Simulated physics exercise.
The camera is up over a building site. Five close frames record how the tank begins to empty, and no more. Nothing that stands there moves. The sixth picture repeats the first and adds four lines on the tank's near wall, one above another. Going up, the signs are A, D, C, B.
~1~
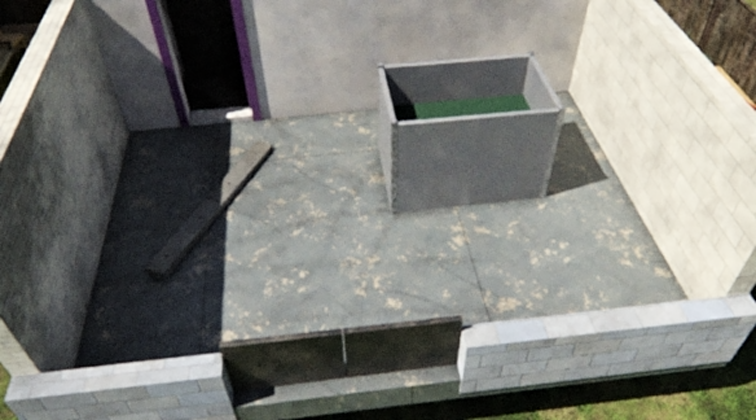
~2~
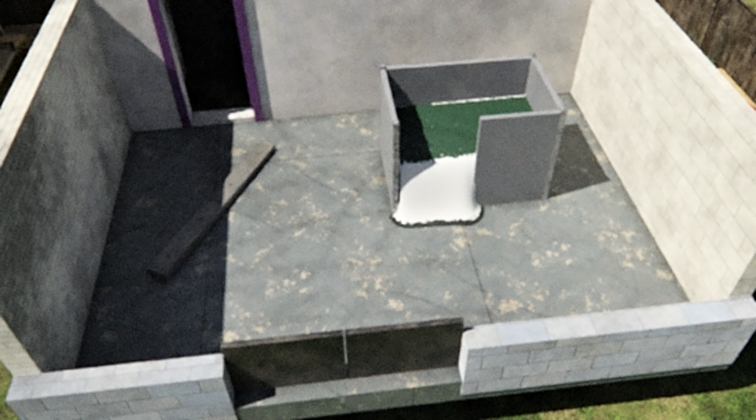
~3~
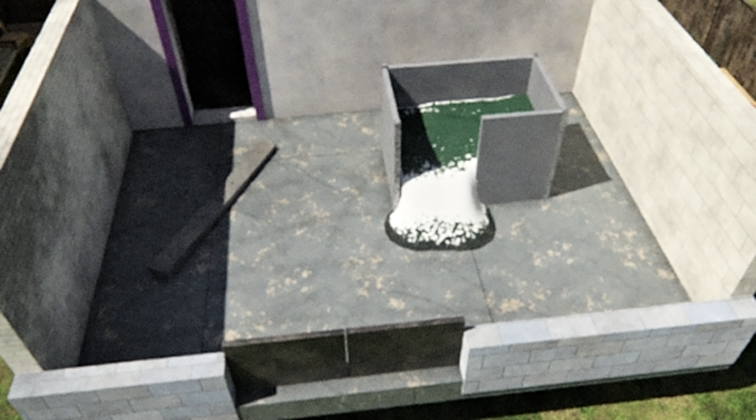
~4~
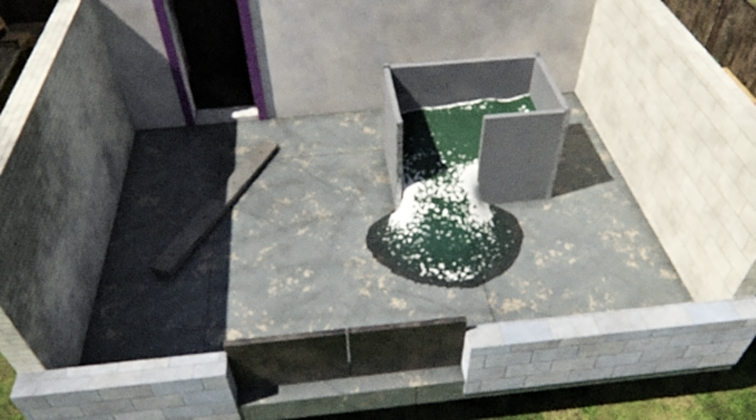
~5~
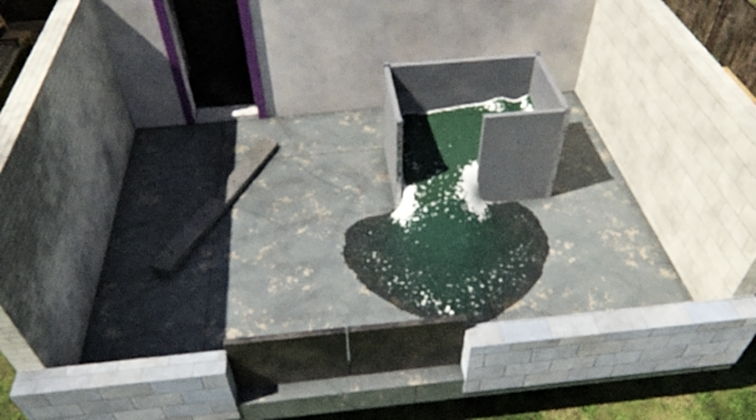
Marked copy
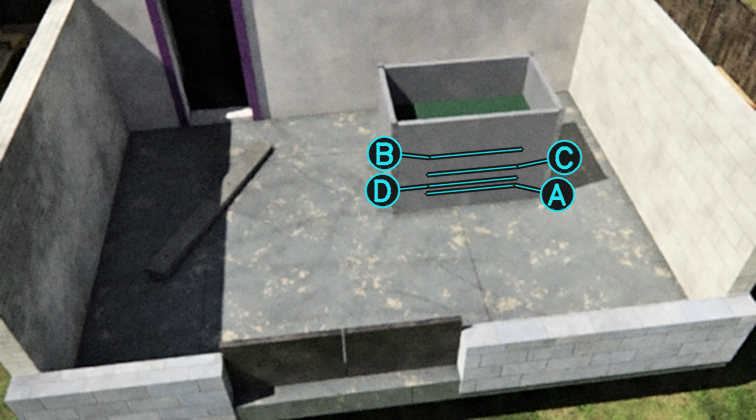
The clip opens on a walled concrete yard seen from above, with a grey tank of green water, a dark beam on the floor and a purple-framed doorway. Part of the tank's front opens, and water pours out in white foam, then spreads across the floor in a widening dark green pool.
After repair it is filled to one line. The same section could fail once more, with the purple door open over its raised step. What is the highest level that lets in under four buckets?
Mark B.
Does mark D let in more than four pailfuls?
No, not at all.
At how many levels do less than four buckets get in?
All of the four.
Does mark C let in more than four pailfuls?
No.
On the marked copy, A at (471, 189); B at (475, 153); C at (473, 170); D at (472, 182); from the bottom up A, D, C, B.
With A, nothing gets over.
With B, a bucket or two gets in.
With C, nothing gets over.
With D, nothing gets over.
